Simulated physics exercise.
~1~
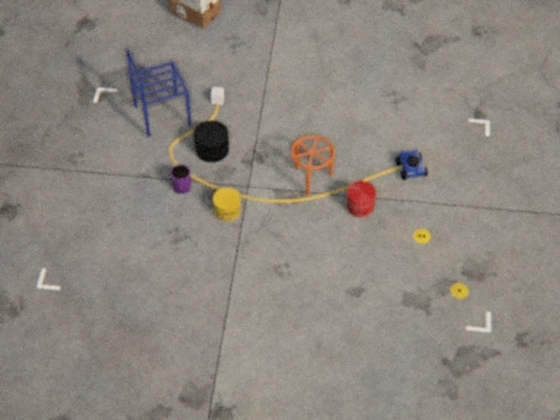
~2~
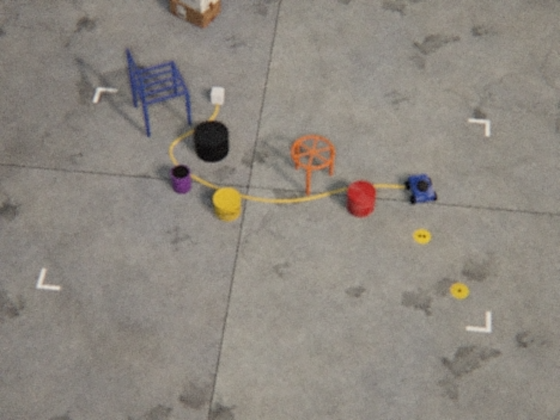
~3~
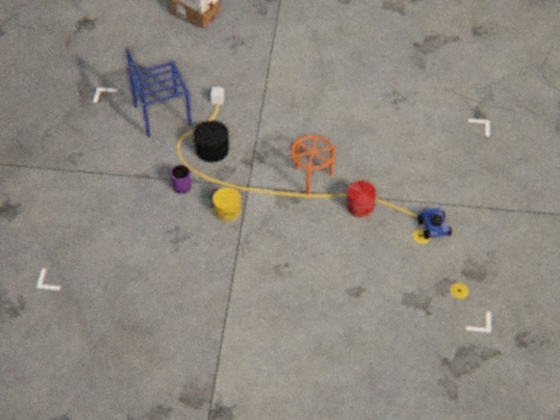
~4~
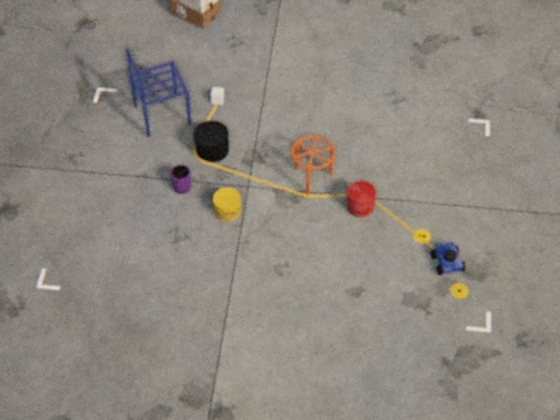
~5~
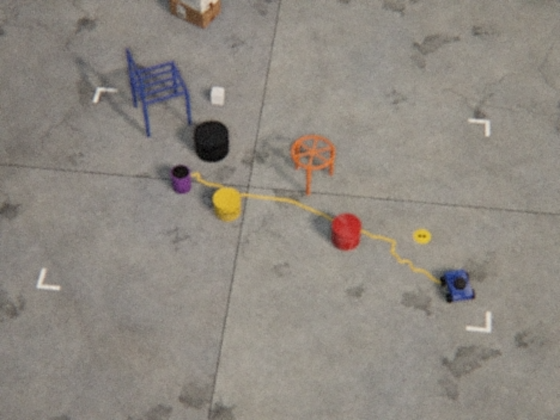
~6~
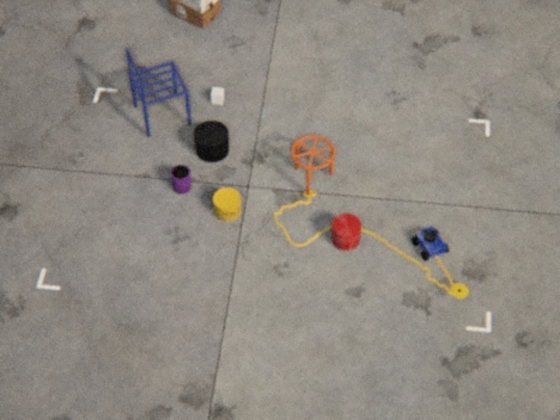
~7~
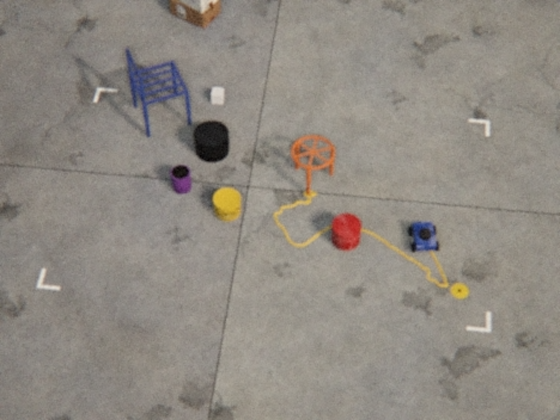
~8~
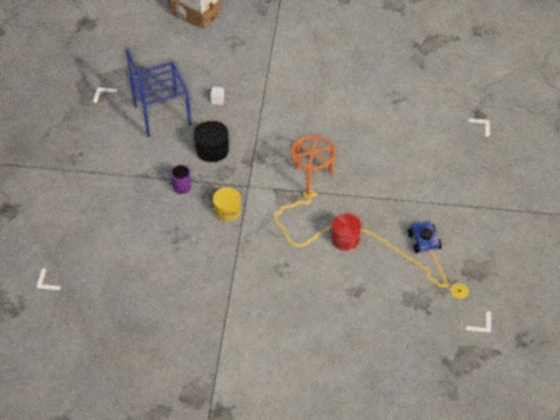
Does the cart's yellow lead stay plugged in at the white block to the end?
No, the plug pulls free of the white block as the cart drives away, and the lead ends up lying loose on the floor.
